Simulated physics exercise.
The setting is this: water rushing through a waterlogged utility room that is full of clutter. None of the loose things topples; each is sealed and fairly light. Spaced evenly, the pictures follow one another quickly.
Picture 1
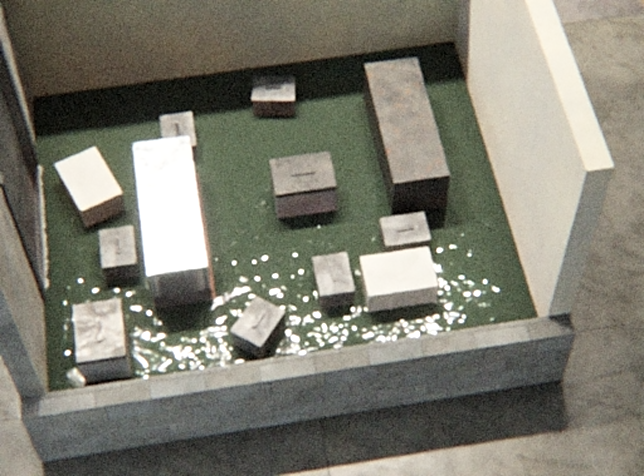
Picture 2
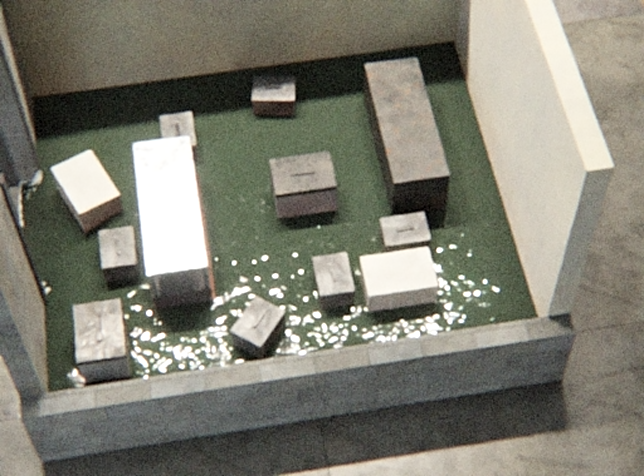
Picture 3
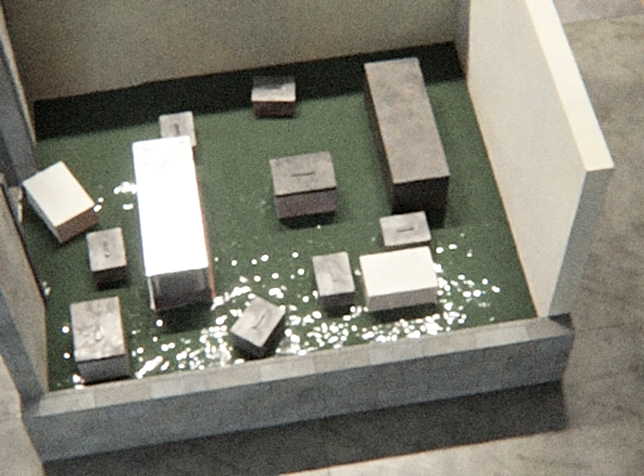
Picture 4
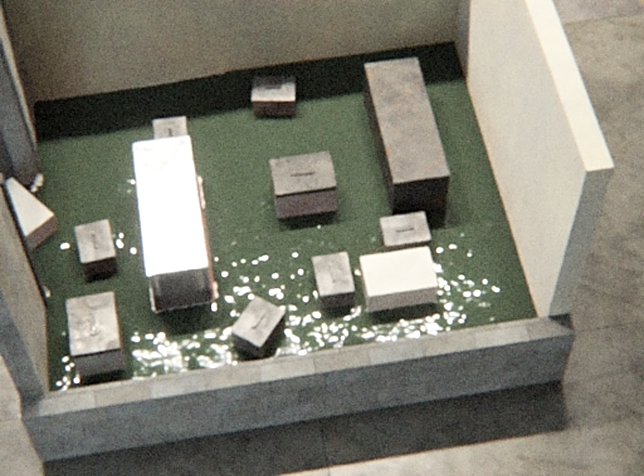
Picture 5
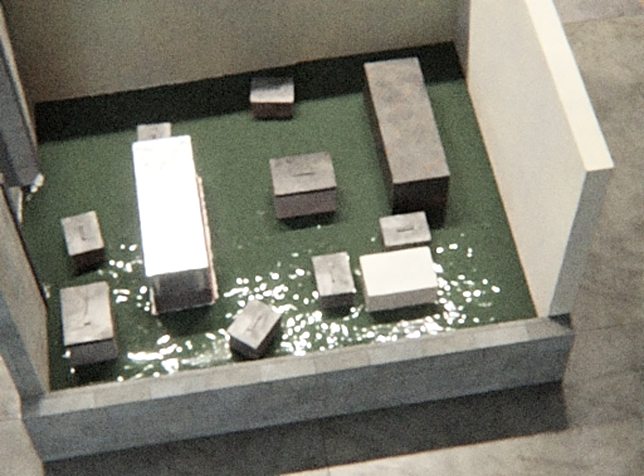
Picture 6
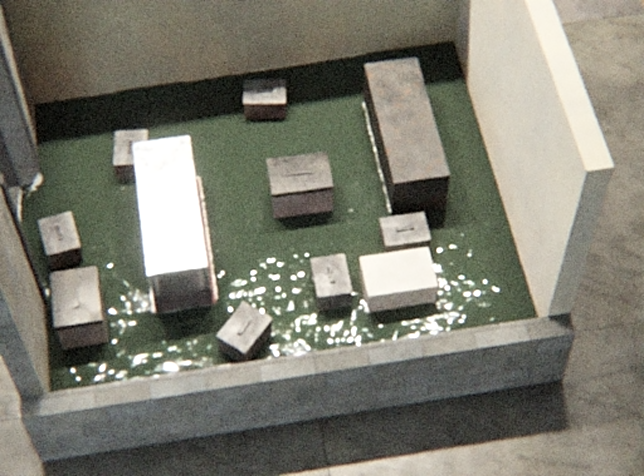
The clip shows boxes and blocks in a walled enclosure of green, glinting water; a white box at left drifts left and out of view through a gap, then smaller grey boxes shift leftward while the larger blocks stay put.
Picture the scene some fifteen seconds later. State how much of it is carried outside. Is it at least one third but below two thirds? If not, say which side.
No, two thirds or more.
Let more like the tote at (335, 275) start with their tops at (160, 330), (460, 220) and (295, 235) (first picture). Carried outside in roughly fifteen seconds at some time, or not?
Okay, one at a time: Gets out, next does not get out, last does not get out.
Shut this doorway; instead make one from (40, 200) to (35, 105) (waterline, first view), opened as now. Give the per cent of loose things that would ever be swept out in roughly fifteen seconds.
Some 70 per cent of the lot.
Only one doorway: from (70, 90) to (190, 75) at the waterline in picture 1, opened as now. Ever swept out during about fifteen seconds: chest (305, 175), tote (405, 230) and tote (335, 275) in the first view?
Object by object: Drifts out, never exits, never exits.
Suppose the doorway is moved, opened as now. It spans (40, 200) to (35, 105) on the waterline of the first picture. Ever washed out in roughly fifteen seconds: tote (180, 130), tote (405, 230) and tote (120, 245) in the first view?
Following that order: Escaped; remains behind; escaped.
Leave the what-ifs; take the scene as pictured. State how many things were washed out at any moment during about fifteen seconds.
That works out to 8.
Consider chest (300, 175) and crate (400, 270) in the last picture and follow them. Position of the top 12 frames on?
About (228, 150) and (305, 295).
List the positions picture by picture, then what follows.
A tote at (118, 247) floats; a tote at (178, 130), afloat; 0 of 10 have shifted, in the first frame.
A tote at (117, 247) floats; a tote at (178, 130), afloat; 0 of 10 have shifted, in the second frame.
A tote at (106, 249) floats, close to its start; a tote at (178, 131) floats; 2 of 10 have shifted, in the third frame.
A tote at (95, 241), afloat, close to its start; a tote at (171, 135) floats, close to its start; 4 of 10 have shifted, in the fourth frame.
A tote at (82, 233) floats, a stride from its start; a tote at (154, 141), afloat, close to its start; 4 of 10 have shifted, in the fifth frame.
A tote at (59, 233), afloat, a stride from its start; a tote at (130, 147) floats, a stride from its start; 6 of 10 have shifted, in the sixth frame.
A moment on, 2 of 10 are out; 8 afloat.
Next, 5 of 10 are out; 5 afloat.
Later, 6 of 10 are out; 4 afloat.
In the end, 8 of 10 are out; 2 afloat.
